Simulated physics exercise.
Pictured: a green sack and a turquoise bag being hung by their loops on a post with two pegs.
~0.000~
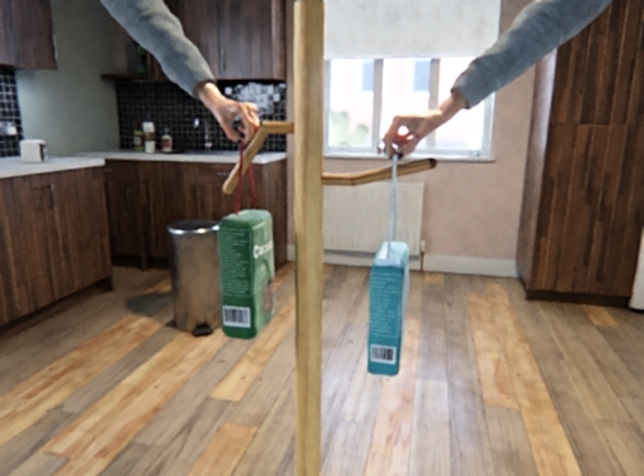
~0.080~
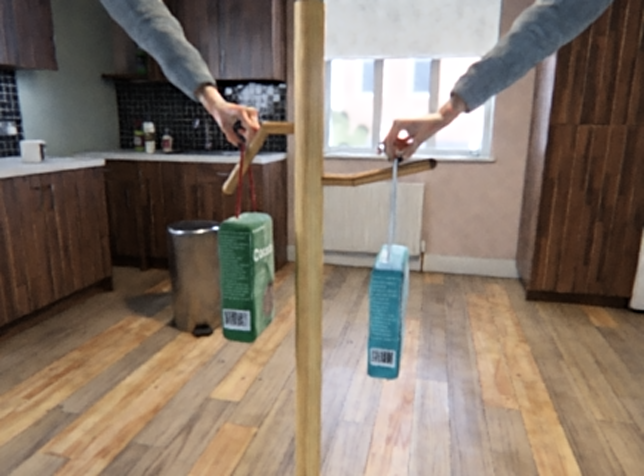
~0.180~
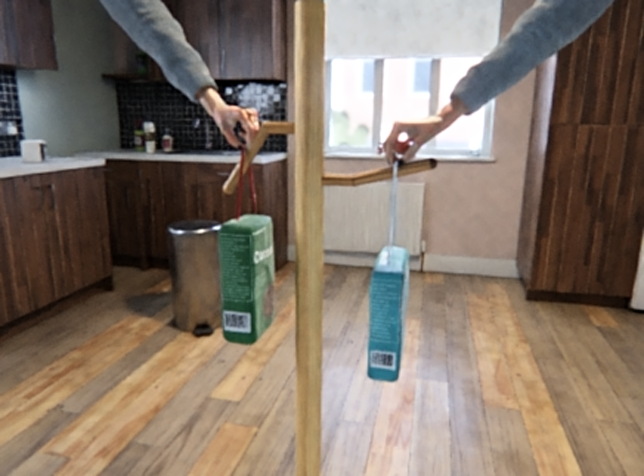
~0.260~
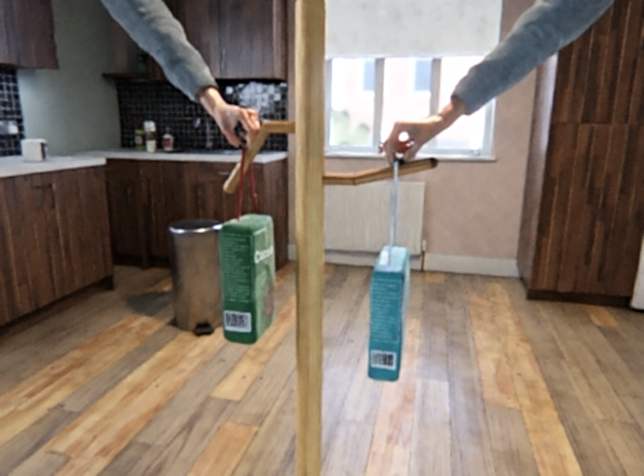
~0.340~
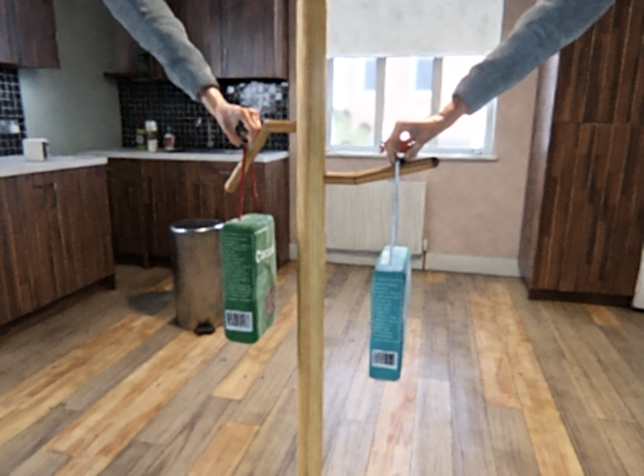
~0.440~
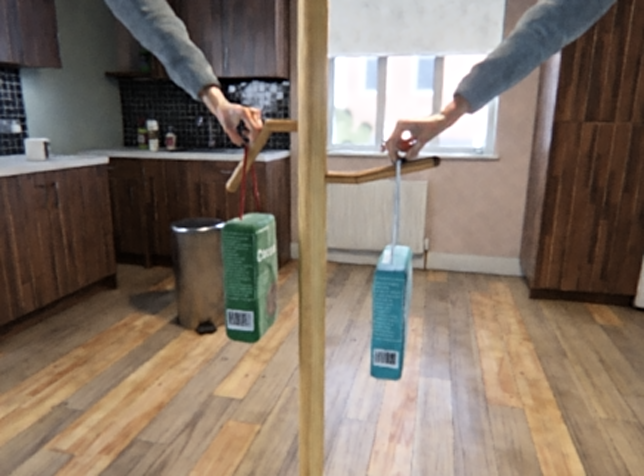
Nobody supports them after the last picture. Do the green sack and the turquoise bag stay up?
My prediction: I expect the green sack will fall off, I expect the turquoise bag will stay up.
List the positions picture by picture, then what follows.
The first frame shows green sack (248, 273); turquoise bag (389, 305); left peg tip (229, 188); right peg tip (431, 164).
The second frame shows green sack (248, 276); turquoise bag (389, 308).
The third frame shows green sack (249, 278); turquoise bag (389, 310).
The fourth frame shows green sack (249, 278); turquoise bag (390, 310).
The fifth frame shows green sack (250, 277); turquoise bag (391, 310).
The sixth frame shows green sack (252, 276); turquoise bag (392, 309); left peg tip (232, 186), sloping steeply down; right peg tip (434, 162), pointing up.
Around 0.72 s, green sack falling near (254, 365); turquoise bag hanging from its loop near (390, 312).
Around 0.98 s, green sack on the floor; turquoise bag hanging from its loop near (370, 315).
Around 1.28 s, green sack on the floor; turquoise bag hanging from its loop near (340, 315).
Finally, green sack on the floor; turquoise bag hanging from its loop near (369, 317). The green sack drops to the floor and the turquoise bag remains on its peg.
